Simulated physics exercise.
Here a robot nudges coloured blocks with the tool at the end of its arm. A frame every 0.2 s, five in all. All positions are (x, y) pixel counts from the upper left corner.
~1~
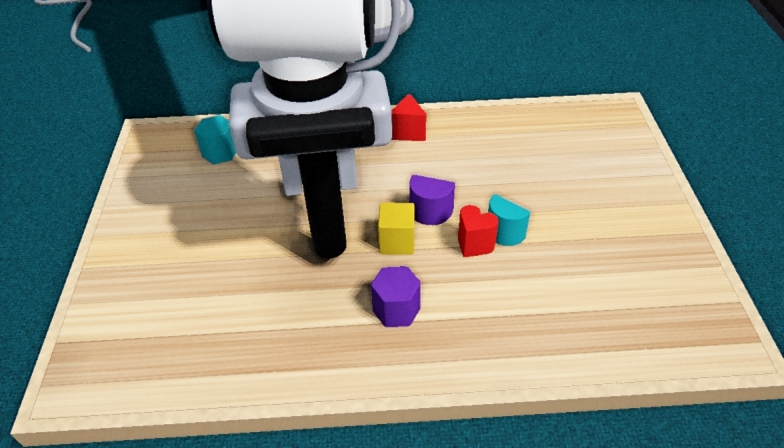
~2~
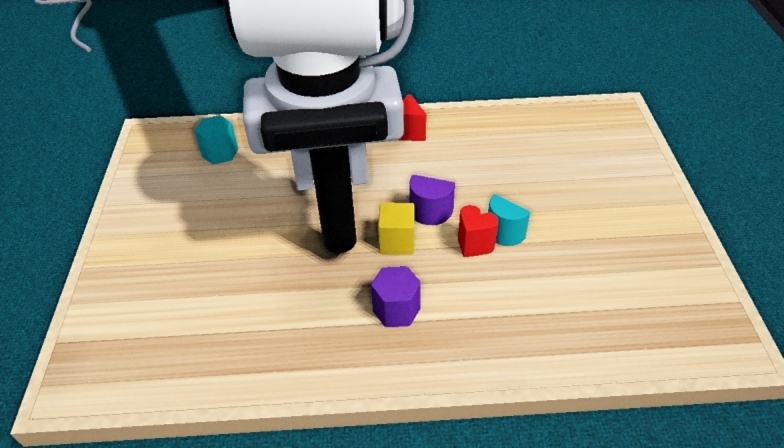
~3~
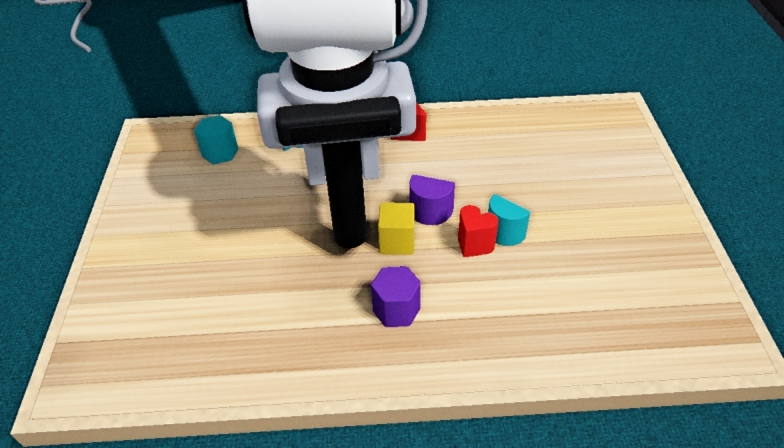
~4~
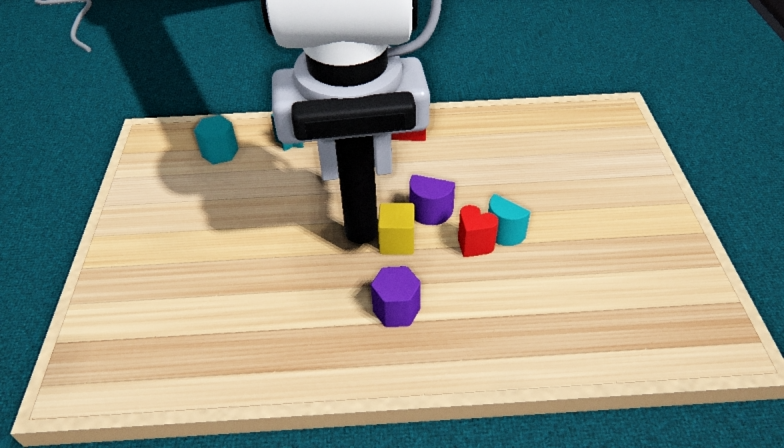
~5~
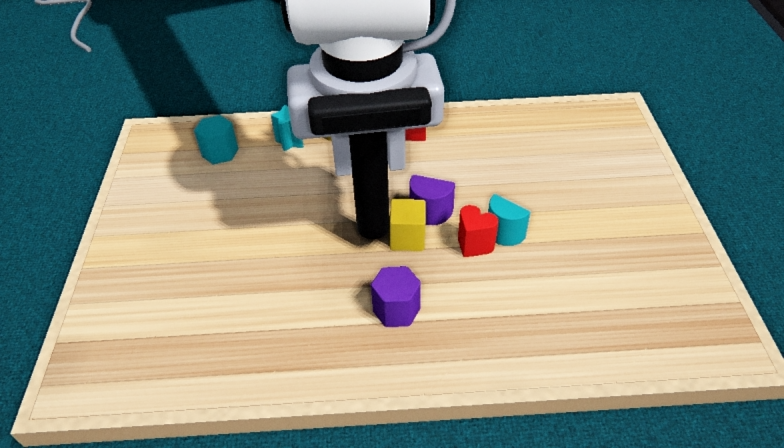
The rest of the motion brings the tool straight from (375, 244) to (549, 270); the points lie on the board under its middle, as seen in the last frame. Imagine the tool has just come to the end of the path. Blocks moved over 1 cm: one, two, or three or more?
Displaced: Three or more.
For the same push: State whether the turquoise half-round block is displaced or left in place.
It is moved from its place.
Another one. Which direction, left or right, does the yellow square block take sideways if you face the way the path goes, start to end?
Left side.
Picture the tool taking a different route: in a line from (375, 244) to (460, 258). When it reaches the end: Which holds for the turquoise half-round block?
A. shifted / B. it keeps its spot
The correct letter is A.
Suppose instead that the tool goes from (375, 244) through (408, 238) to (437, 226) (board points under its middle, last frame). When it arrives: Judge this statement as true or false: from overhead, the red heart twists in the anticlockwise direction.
The claim does not hold.
On the path given first. One third of the way, tool at (433, 236); yellow square block at (457, 207), turned 60° anticlockwise; purple half-round block at (434, 183), turned 20° anticlockwise; red heart at (490, 214), turned 40° clockwise; turquoise half-round block at (519, 207).
Two thirds of the way, tool at (492, 245); yellow square block at (465, 204), turned 80° anticlockwise; purple half-round block at (434, 183), turned 20° anticlockwise; red heart at (514, 213); turquoise half-round block at (534, 198).
At the end, tool at (553, 254); yellow square block at (465, 204), turned 80° anticlockwise; purple half-round block at (434, 183), turned 20° anticlockwise; red heart at (541, 218), turned 95° anticlockwise; turquoise half-round block at (535, 192).
